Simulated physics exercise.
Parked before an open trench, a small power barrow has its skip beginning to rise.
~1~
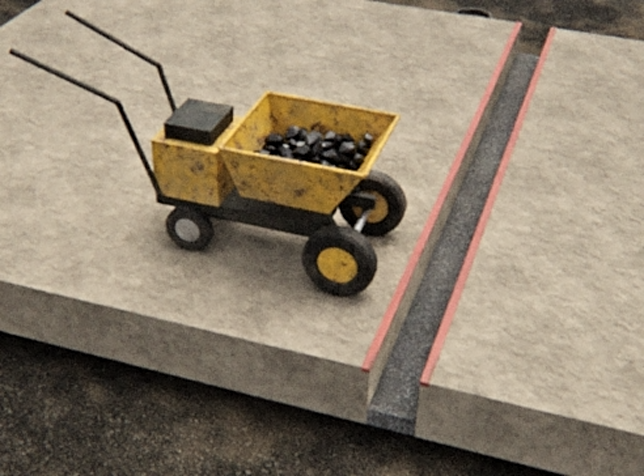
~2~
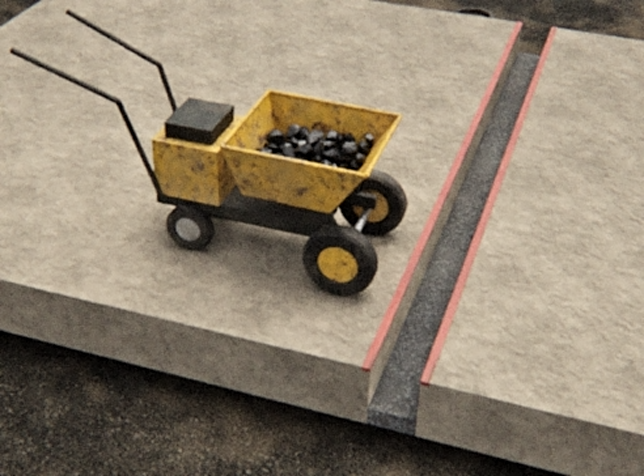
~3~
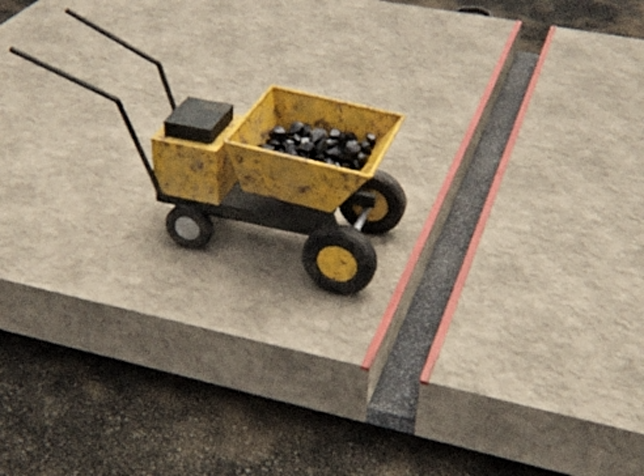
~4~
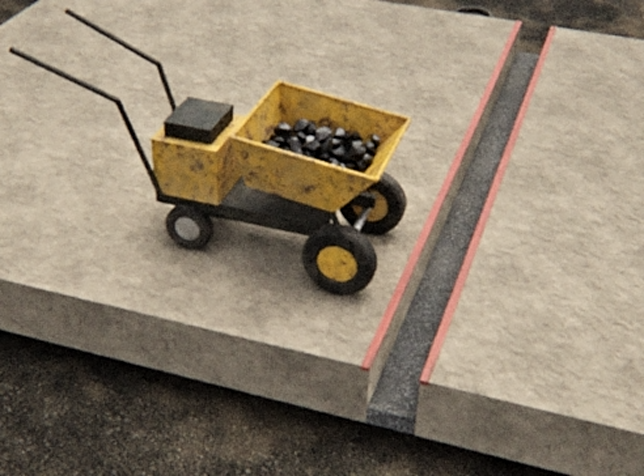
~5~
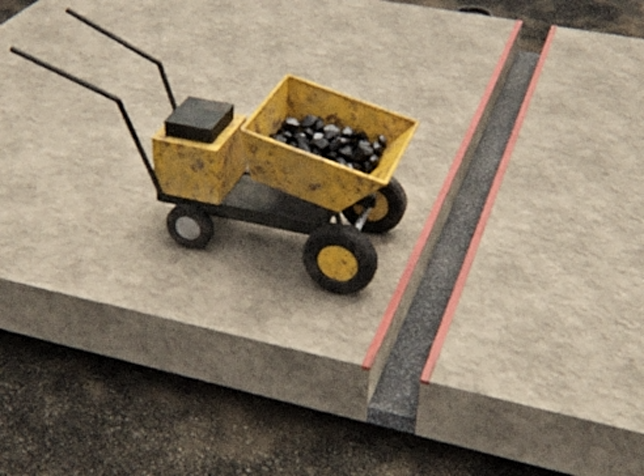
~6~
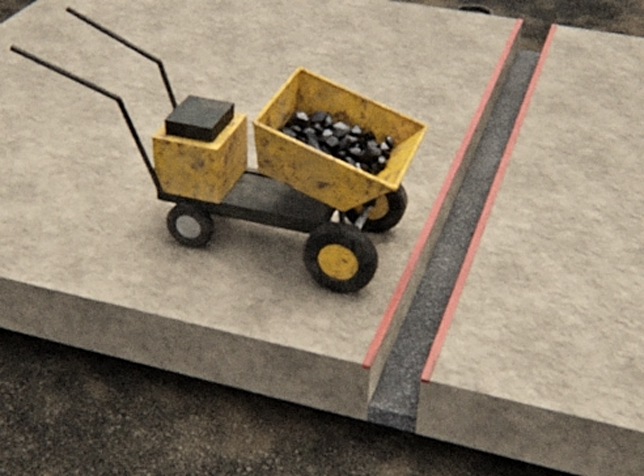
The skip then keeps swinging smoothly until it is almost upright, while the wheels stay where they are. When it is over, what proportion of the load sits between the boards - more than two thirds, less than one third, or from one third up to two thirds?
Smaller than a third.
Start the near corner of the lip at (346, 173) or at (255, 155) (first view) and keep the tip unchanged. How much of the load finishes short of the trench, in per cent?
Roughly 0 and 60 percent respectively.
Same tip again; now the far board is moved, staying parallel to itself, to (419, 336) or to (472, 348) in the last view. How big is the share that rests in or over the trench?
The share would be 0 % first and 60 % second.
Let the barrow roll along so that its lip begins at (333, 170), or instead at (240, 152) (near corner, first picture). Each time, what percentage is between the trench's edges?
Roughly 60 per cent, and 20 per cent.
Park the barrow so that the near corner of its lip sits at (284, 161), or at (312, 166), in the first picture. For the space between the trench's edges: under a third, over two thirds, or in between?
First: Beyond two thirds; second: Over two thirds.
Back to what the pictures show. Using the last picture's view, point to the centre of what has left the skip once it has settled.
Once nothing moves, the middle sits near (496, 286).
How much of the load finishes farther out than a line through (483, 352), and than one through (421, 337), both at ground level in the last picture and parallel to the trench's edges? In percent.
Roughly 40 and 90 %.
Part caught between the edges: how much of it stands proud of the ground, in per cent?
0 %.
Shortly afterwards, skip tipped steeply; the whole lot in the skip.
Next, skip tipped right over; all but a few in the skip; a little beyond it; only a few falling.
Some moments later, skip tipped right over; near a quarter in the skip; the bulk beyond it.
In the end, skip tipped right over; only a few in the skip; a little in or heaped over the trench; the bulk beyond it.
